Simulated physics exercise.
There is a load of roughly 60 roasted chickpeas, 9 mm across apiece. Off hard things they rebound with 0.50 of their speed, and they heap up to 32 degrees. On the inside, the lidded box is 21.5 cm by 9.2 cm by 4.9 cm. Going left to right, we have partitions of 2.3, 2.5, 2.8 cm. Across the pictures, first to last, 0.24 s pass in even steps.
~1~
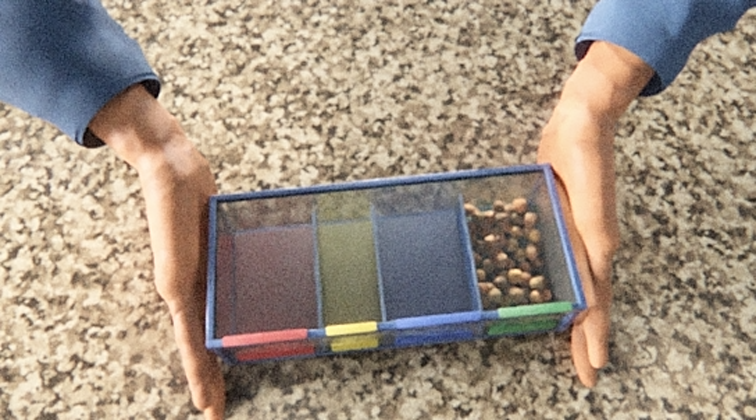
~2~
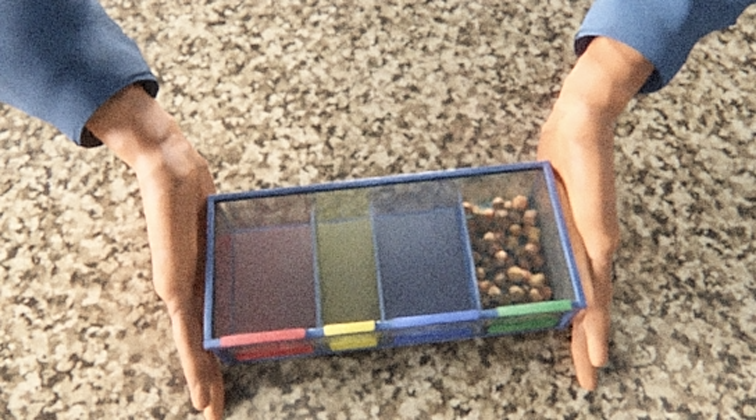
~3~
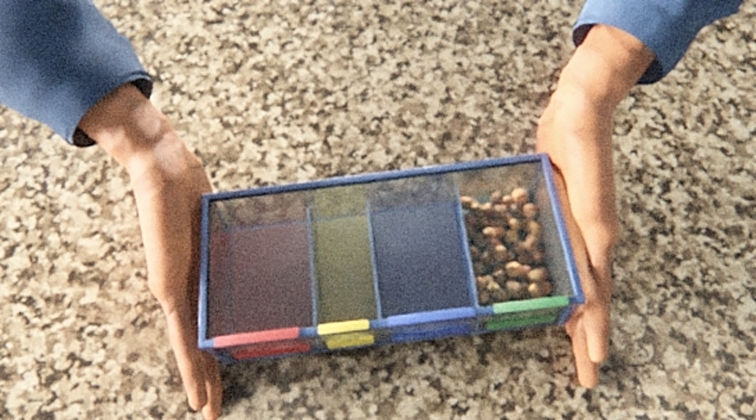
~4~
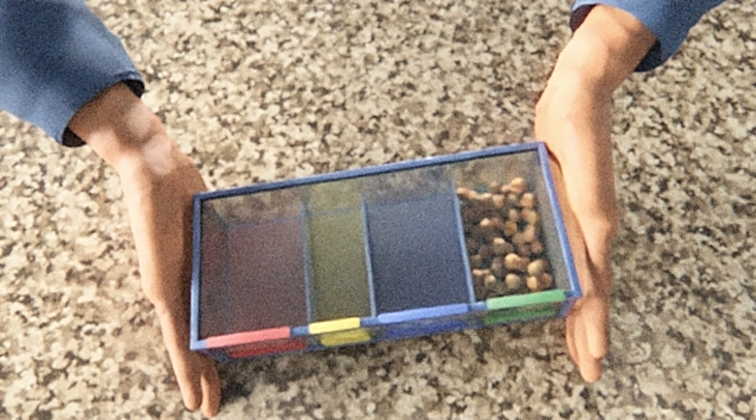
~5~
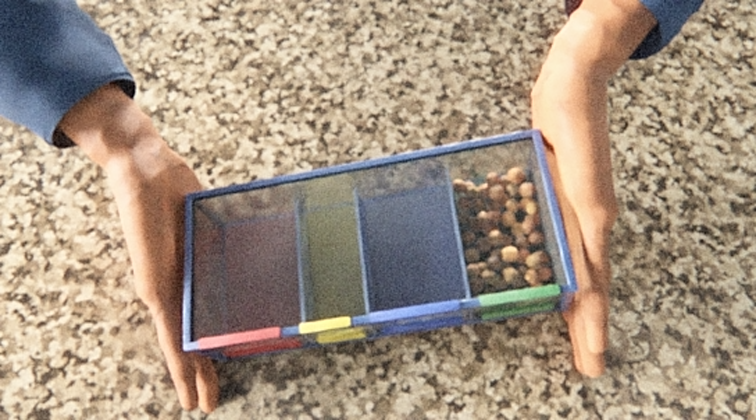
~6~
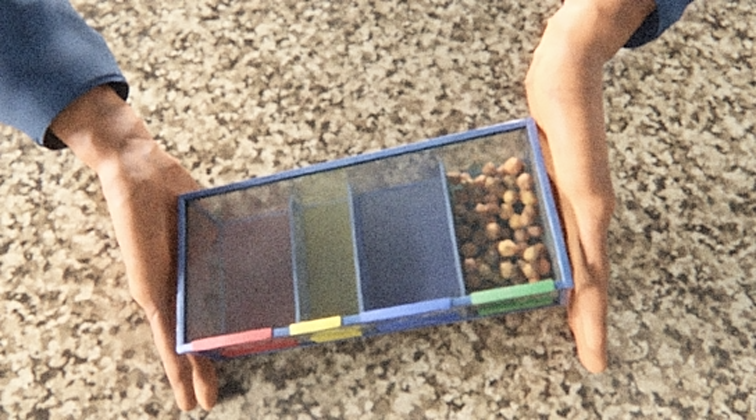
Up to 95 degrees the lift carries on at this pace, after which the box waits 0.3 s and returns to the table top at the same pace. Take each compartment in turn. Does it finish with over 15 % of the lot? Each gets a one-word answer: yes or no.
My answers are red compartment yes, blue compartment no, green compartment yes, yellow compartment no.
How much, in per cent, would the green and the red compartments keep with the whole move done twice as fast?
My answer: Green gets 10 %, while red gets 80 %.
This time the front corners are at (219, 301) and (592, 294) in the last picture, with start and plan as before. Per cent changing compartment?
Estimate: Near 0 %.
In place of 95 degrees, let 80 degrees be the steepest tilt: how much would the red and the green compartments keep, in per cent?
Red 20 %, green 80 %.
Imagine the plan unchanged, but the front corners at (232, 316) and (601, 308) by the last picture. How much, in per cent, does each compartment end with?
That leaves red with 0 percent, blue with 0, green with 100 and yellow with 0 percent.
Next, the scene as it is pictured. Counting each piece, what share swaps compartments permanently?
Roughly 70 %.
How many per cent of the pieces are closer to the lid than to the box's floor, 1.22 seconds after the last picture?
Around 50 %.
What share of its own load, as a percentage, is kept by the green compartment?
About 30 per cent.
Then, 1.22 s after the last picture, tilt 95 degrees; red 10 %, blue 20 %, green 55 %, yellow 15 %.
Then, 2.02 s after the last picture, tilt 49 degrees; red 65 %, blue 5 %, green 30 %, yellow 5 %.
Then, 2.85 s after the last picture, tilt 0 degrees; red 65 %, blue 5 %, green 30 %, yellow 5 %.
In the end, red 65 %, blue 5 %, green 30 %, yellow 5 %.
